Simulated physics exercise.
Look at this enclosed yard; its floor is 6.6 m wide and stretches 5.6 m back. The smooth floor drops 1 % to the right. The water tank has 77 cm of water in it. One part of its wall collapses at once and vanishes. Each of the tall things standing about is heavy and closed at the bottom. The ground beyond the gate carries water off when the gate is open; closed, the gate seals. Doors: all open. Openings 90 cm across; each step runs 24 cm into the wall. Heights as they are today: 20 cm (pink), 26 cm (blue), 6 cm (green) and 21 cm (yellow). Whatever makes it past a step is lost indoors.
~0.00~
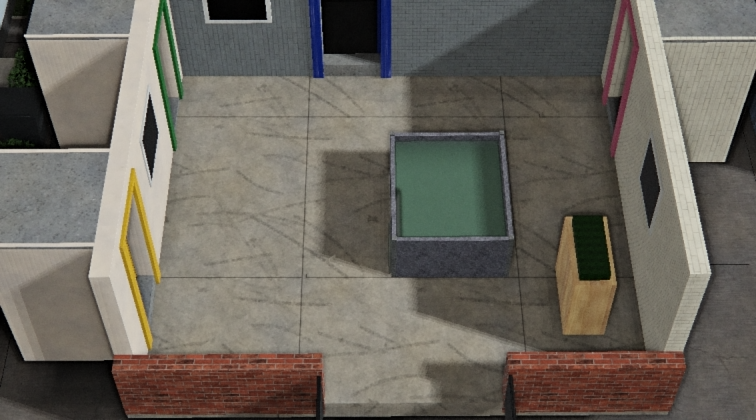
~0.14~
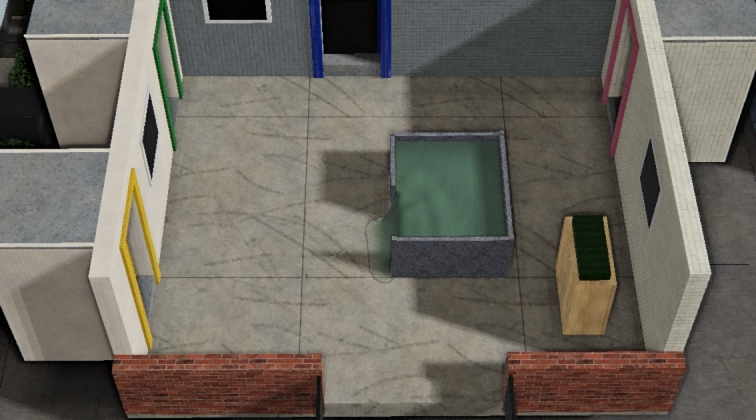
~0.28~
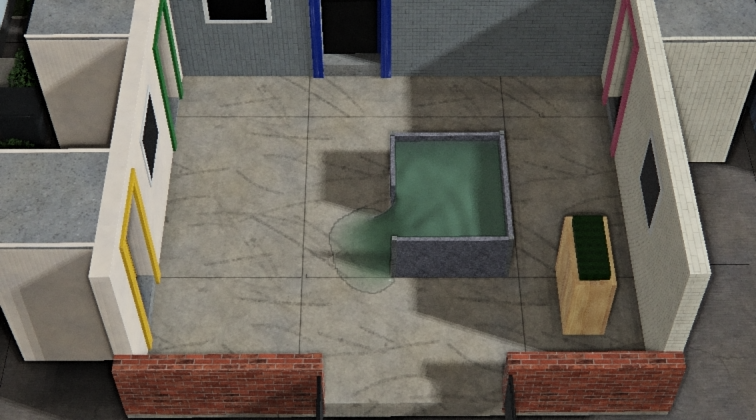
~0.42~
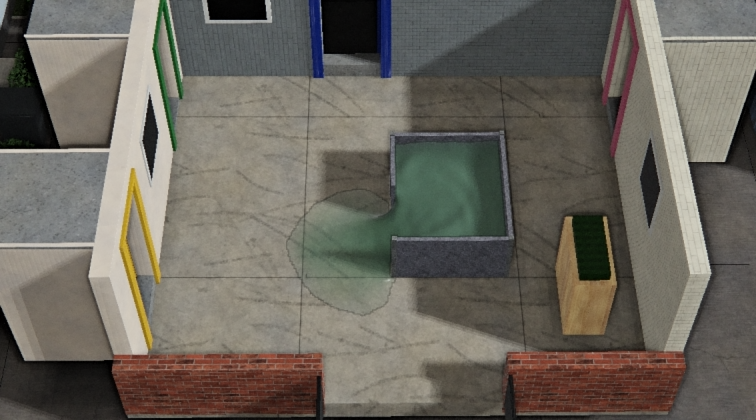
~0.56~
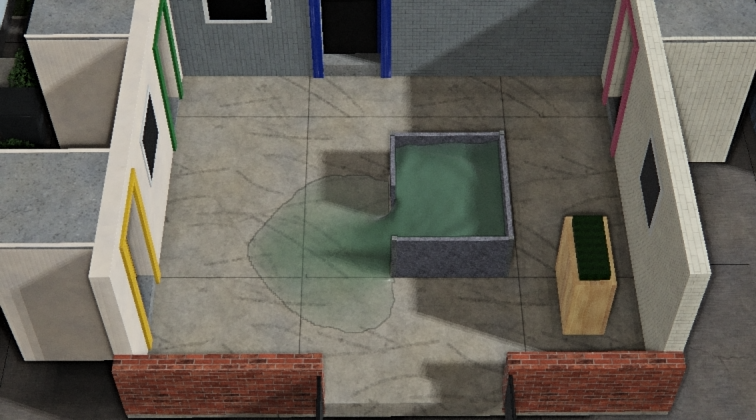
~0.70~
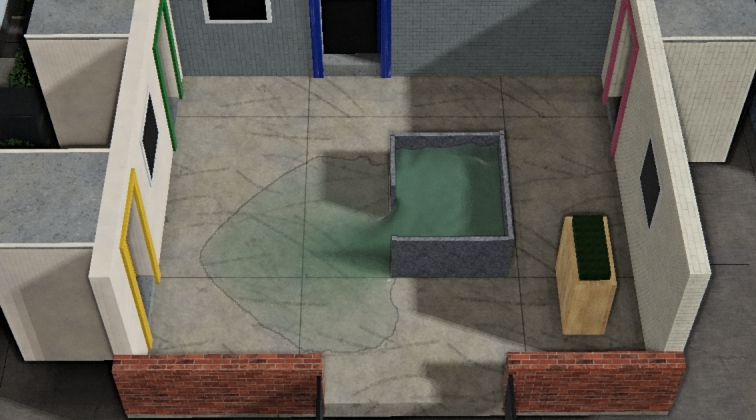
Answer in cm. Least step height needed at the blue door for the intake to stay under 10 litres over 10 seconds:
5 cm or so.
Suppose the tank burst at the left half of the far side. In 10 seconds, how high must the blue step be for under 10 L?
In that case about 26 cm.
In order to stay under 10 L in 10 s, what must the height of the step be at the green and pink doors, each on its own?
Roughly 10.0 cm for the green door and roughly 9.0 cm for the pink door.
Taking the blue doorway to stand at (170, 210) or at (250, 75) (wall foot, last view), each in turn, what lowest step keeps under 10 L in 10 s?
You'd want about 20 cm there first, then about 12.5 cm.
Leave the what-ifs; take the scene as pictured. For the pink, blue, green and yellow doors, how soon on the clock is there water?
Pink 6.5 seconds, blue 3.6 seconds, green 1.8 seconds, yellow 1.0 seconds.
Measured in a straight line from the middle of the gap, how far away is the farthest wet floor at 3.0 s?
Around 4.6 m out.
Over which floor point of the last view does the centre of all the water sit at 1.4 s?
Look at about (375, 242) in the last view.
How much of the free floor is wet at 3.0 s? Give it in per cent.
I'd say near 40 percent.
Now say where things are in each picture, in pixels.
The first picture shows the water tank at (450, 188) is whole and still, 77 cm deep; the blue door at (351, 30) is dry.
In the second picture, water pours out at (396, 235) and has run 0.3 m, to (371, 235); about 10 cm deep outside, 77 cm at the back.
In the third picture, the gap is at (396, 237), the front 0.8 m out at (337, 248); the back of the water tank holds 76 cm.
In the fourth picture, water pours out at (396, 238) and has run 1.4 m, to (294, 255); about 8 cm deep outside, 71 cm at the back.
In the fifth picture, water pours out at (396, 238) and has run 2.0 m, to (255, 259); about 6 cm deep outside, 66 cm at the back.
In the sixth picture, the gap is at (396, 238), the front 2.6 m out at (208, 262); the back of the water tank holds 65 cm; 1.9 m in a straight line remain to the blue door at (351, 30).
After 1.4 s water covers 35 % of the floor, deepest (34 cm) near (380, 252); it has not reached the blue door.
After 3.0 s water covers 40 % of the floor, deepest (24 cm) near (158, 284); it has not reached the blue door.
After 10.0 s water covers 95 % of the floor, deepest (12 cm) near (629, 294); 5 cm at the blue door, 0 litres in over its 26 cm step.
At the blue door as built, the water arrived by 3.7 s and peaked near 9 cm at 6.2 s.
With a step of 4.5 cm, 12 litres would have come in within the 10 s; with 5.5 cm, 7 litres. So under 10 litres takes about 5 cm.
